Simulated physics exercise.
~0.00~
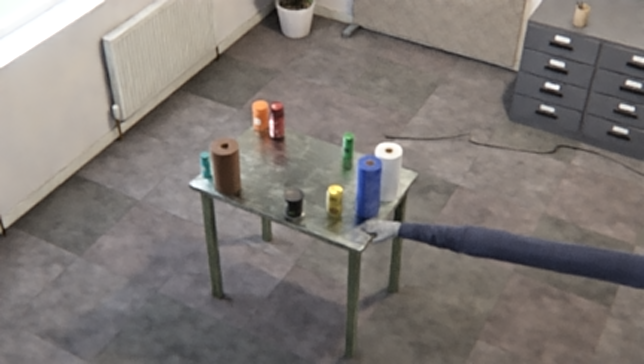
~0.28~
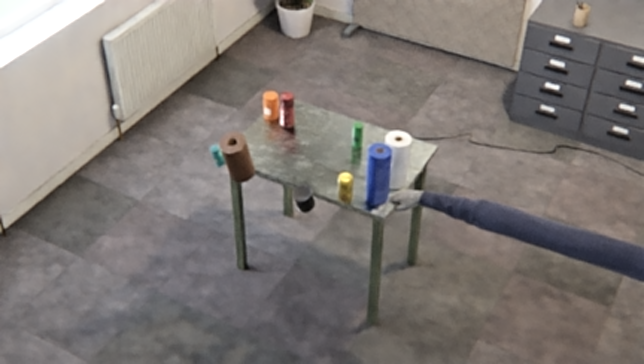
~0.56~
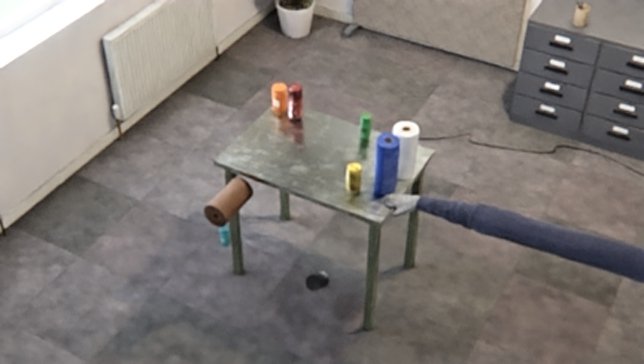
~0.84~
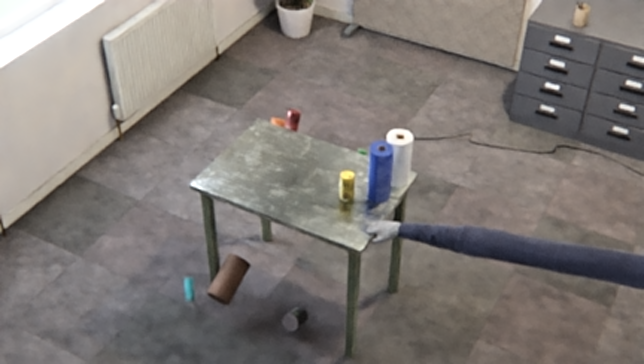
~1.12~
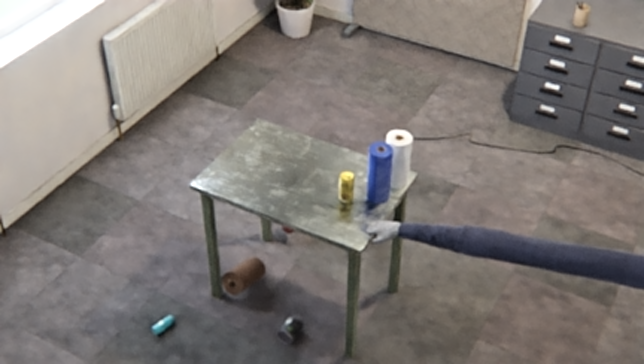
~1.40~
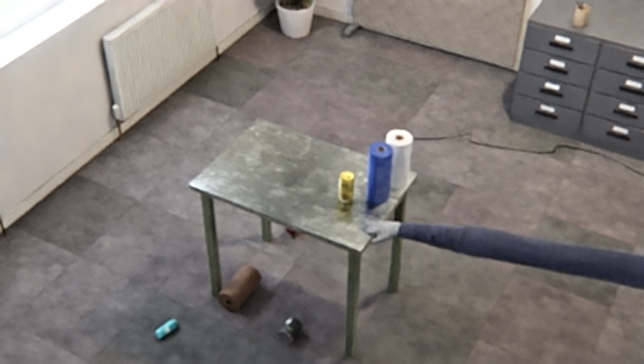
Small metal table jerking away and back under a sleeved arm, six containers tumbling off, yellow, blue and white ones staying upright.
